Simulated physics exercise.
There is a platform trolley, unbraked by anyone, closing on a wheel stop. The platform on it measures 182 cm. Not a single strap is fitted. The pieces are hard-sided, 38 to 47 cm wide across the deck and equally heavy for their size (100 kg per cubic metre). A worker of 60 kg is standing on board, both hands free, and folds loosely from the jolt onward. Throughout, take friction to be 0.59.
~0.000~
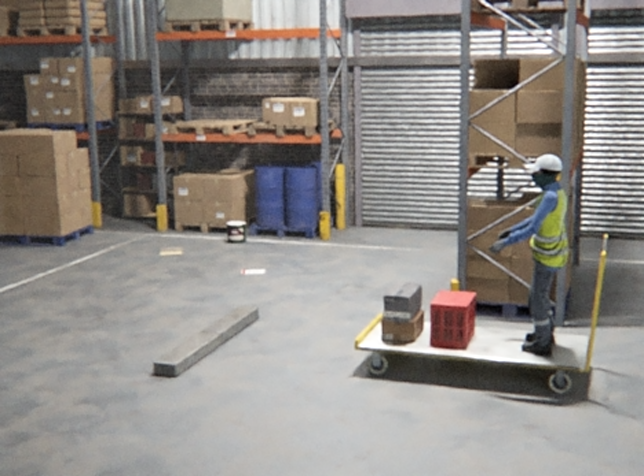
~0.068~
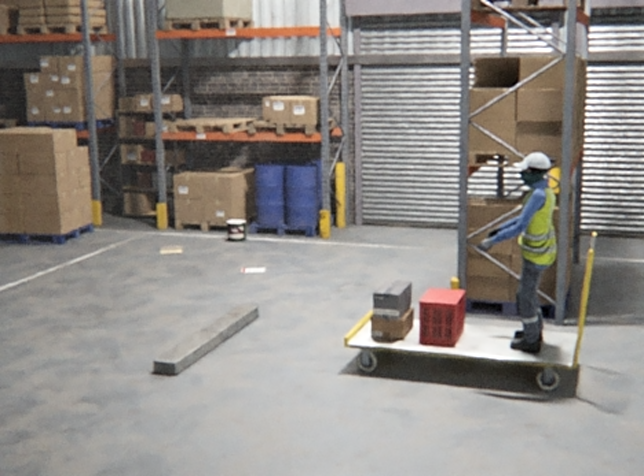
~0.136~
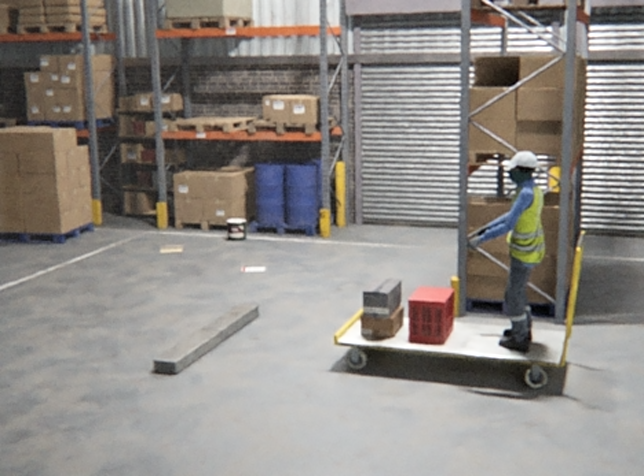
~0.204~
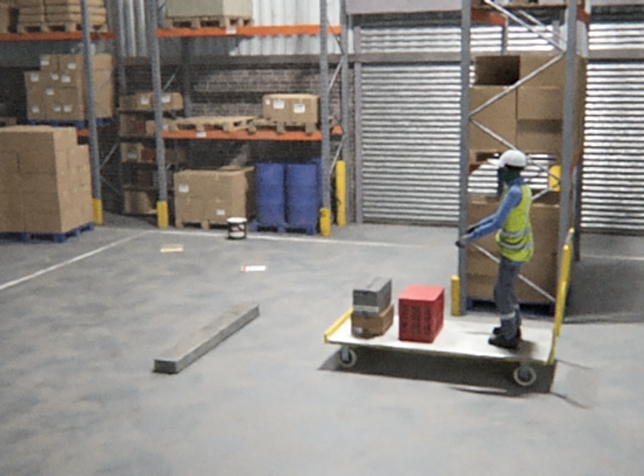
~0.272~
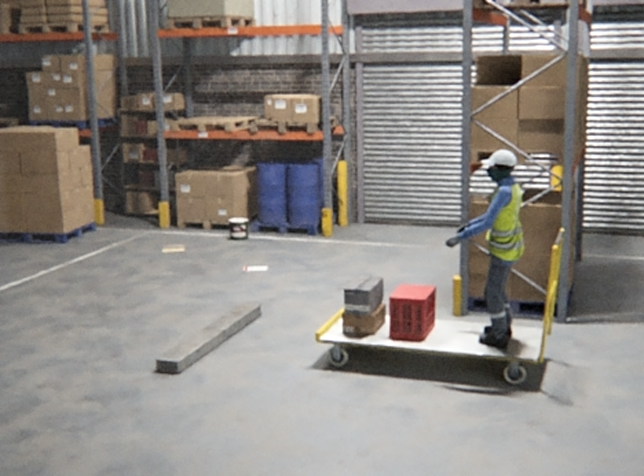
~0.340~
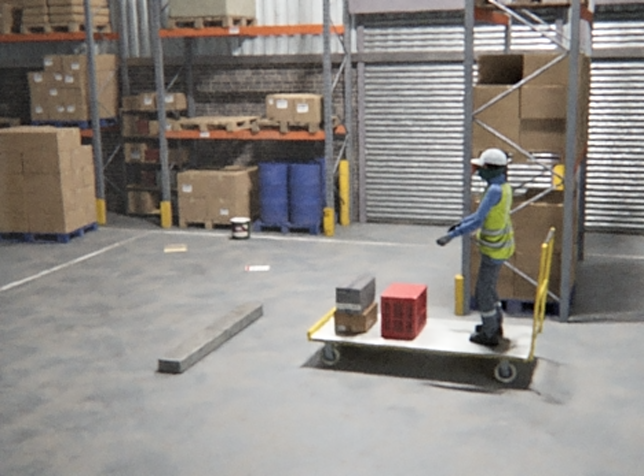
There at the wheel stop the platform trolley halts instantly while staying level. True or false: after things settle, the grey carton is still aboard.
True.
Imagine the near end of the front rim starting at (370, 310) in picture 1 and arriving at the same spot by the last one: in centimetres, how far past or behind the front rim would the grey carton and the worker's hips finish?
The grey item would end 20 cm behind the front rim, and the hips 130 cm behind it.
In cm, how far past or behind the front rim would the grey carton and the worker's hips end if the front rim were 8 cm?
The grey item would stop 10 cm behind the front rim, and the hips 120 cm behind it.
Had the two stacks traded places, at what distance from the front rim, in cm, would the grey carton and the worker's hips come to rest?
Swapped: Grey 60 cm behind; hips 120 cm behind.
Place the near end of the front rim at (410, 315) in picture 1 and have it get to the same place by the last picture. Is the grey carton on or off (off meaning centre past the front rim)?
I'd expect grey to come away.
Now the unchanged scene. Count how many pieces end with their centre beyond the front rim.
0.
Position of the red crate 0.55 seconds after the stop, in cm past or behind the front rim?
Roughly 60 cm behind it.
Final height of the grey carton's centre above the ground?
Its centre sits around 55 cm up.
Impact comes at 1.11 s.
After 1.36 s the grey carton is 14 cm behind the rim, tilted 0°, near (229, 285) in the last picture's view.
After 1.66 s the grey carton is 14 cm behind the rim, tilted 0°, near (229, 285) in the last picture's view.
After 2.11 s the grey carton is 14 cm behind the rim, tilted 0°, near (229, 285) in the last picture's view.
At rest, 3.0 s, nothing is past the rim; behind it, grey carton, brown parcel, red crate and the worker's hips.
